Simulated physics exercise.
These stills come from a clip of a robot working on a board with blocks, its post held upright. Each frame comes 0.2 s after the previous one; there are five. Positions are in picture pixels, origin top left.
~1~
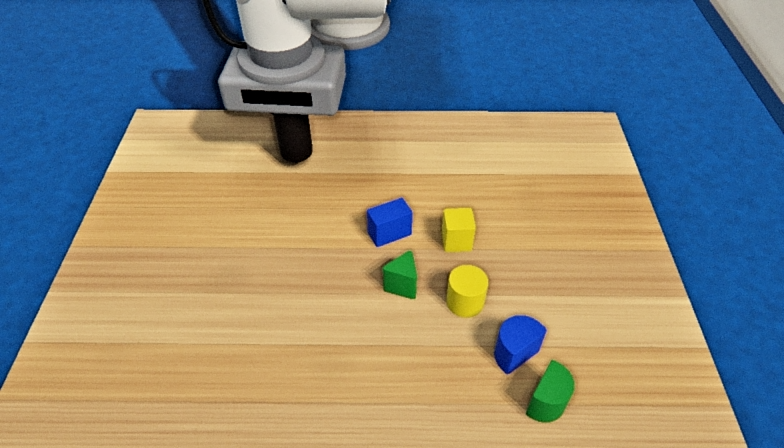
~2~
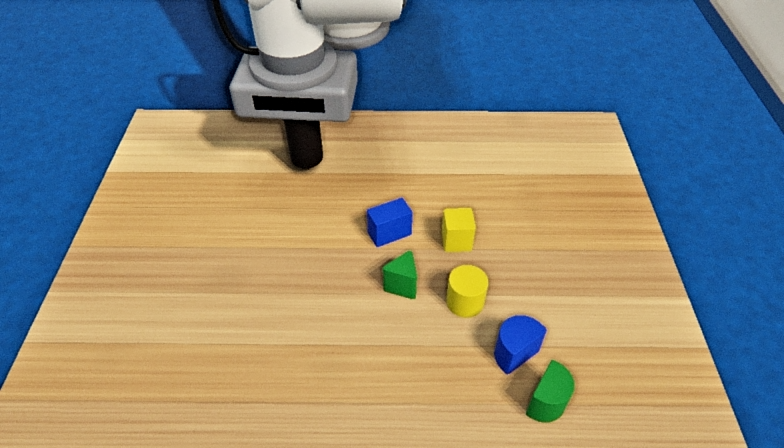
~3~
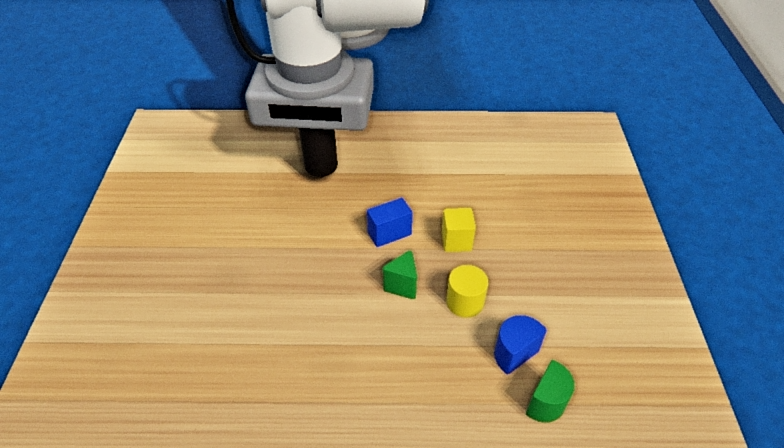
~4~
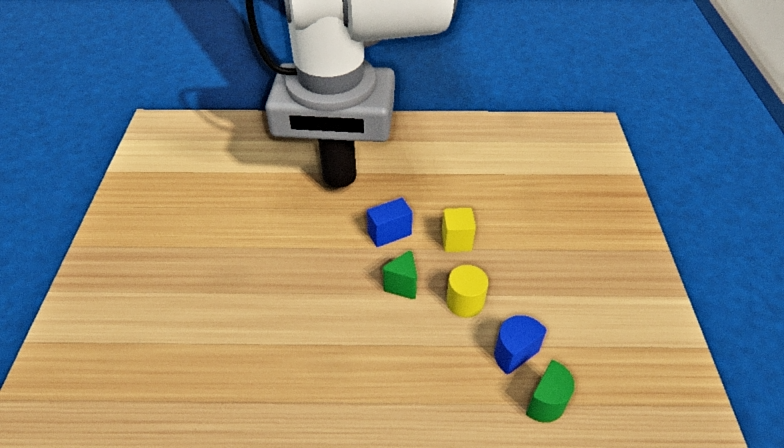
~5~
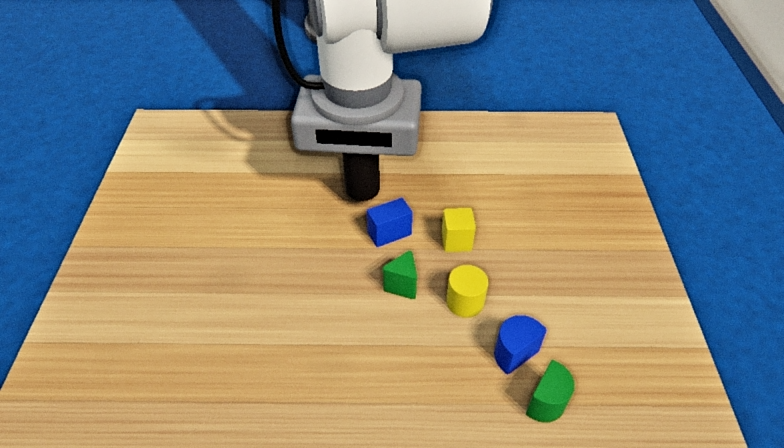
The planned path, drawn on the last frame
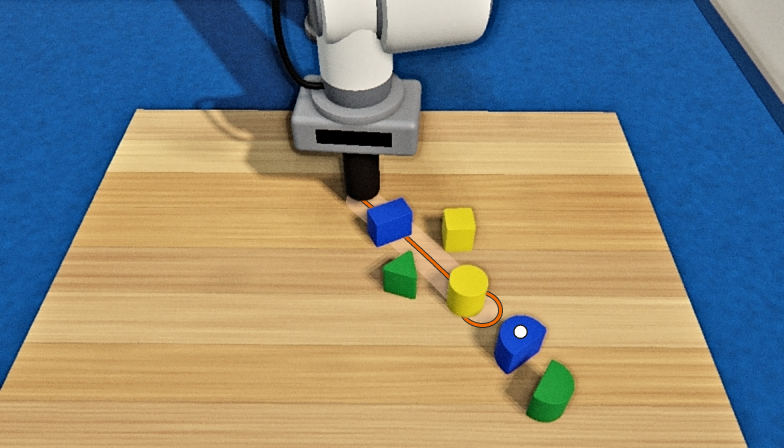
A robot arm with a black post slid a short way right and toward the viewer over a wooden board, nearing the blue oblong block, while the yellow, green and blue blocks all stayed still.
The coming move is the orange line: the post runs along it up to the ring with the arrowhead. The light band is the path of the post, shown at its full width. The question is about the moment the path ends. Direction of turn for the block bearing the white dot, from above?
In a top view, it turns counterclockwise.
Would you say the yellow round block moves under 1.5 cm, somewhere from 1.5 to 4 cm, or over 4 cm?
Range: Over 4 cm.
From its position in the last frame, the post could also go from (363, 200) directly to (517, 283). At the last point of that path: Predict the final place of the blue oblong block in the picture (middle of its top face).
The point I'd pick in the picture is (401, 225).
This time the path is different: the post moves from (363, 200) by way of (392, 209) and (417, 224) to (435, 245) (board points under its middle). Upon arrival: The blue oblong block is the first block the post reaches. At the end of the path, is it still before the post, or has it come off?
It is off to the side or behind.
The line goes straight from (363, 200) to (480, 308); the dot is on the blue half-round block.
On the path given first. One third of the way, post (400, 222); blue oblong block (408, 233), turned 25° clockwise.
Two thirds of the way, post (440, 258); blue oblong block (434, 271), turned 55° clockwise; green triangular block (404, 281), turned 65° clockwise; yellow round block (473, 285).
At the end, post (482, 299); blue oblong block (434, 280), turned 75° clockwise; green triangular block (402, 285), turned 80° clockwise; yellow round block (500, 320); blue half-round block (532, 346), turned 20° anticlockwise; green half-round block unmoved.
